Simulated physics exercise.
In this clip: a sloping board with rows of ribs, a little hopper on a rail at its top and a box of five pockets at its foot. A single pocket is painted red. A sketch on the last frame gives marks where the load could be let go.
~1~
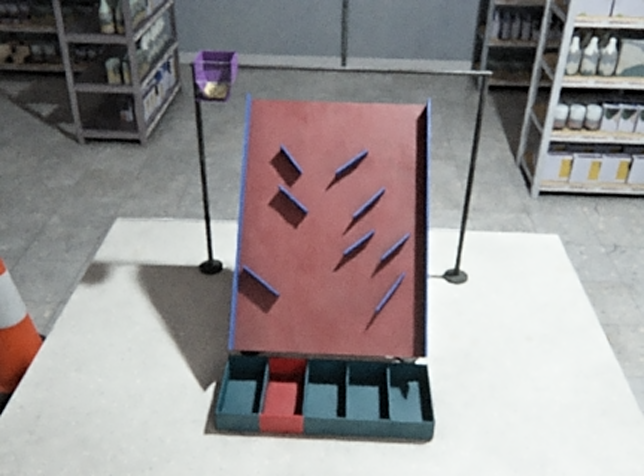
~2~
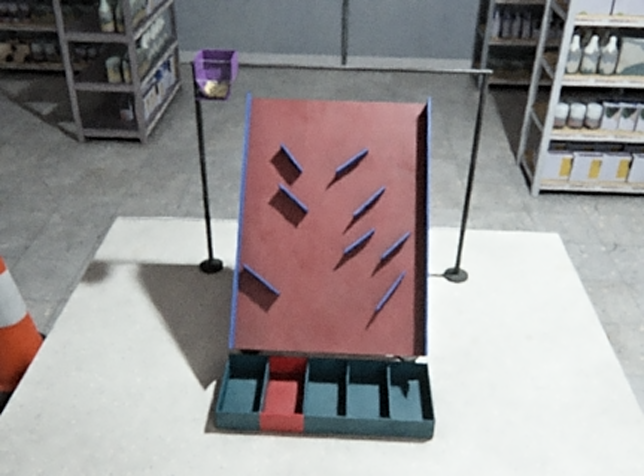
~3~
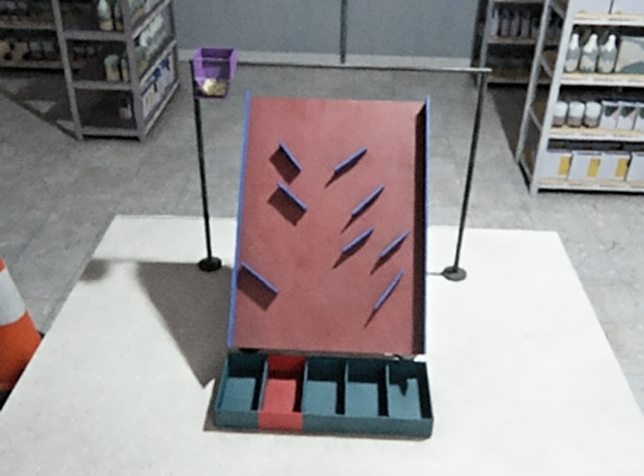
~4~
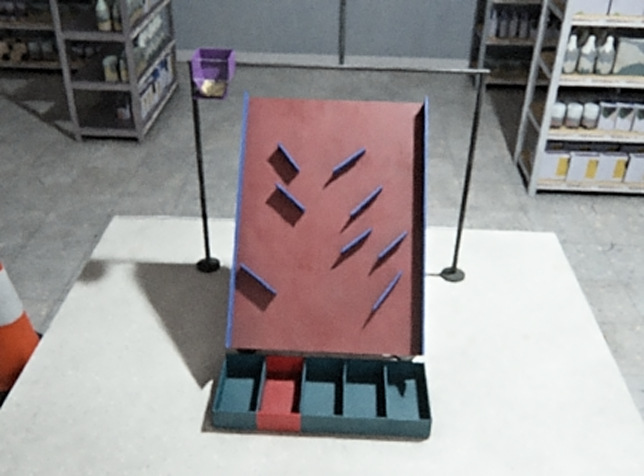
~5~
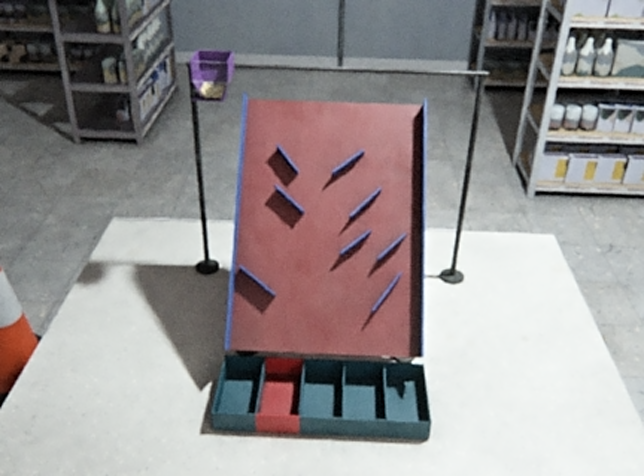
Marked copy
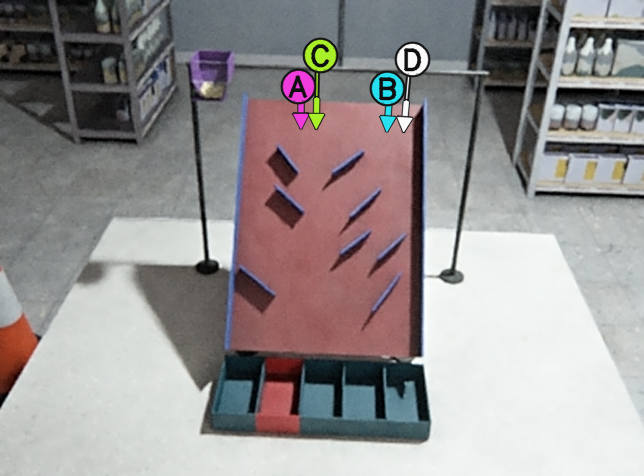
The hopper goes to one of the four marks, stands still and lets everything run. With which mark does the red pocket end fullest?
B works best here.
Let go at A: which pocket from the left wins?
It is the third one.
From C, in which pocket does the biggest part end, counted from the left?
The third.
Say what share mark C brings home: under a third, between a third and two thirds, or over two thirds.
Mark C gives under a third.
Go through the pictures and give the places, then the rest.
In the first frame, hopper at (218, 90), soya beans, door shut.
In the second frame, ribs (281, 143) to (301, 169), (336, 171) to (368, 149), (279, 184) to (307, 210).
In the third frame, ribs (353, 213) to (384, 185), (343, 251) to (373, 228), (380, 256) to (409, 231).
In the fourth frame, ribs (240, 263) to (276, 293), (373, 309) to (402, 271).
In the fifth frame, red pocket at (278, 423), number 2 of 5 from the left.
On the marked copy, mark A meets the board at (300, 122); mark B meets the board at (387, 126); mark C meets the board at (316, 123); mark D meets the board at (404, 126).
With A, a stray few in the red pocket, nearly all in other pockets, a stray few outside the box.
With B, about a third in the red pocket, about two thirds in other pockets, a stray few outside the box.
With C, a stray few in the red pocket, nearly all in other pockets, a small part outside the box.
With D, about a quarter in the red pocket, most in other pockets, a stray few outside the box.
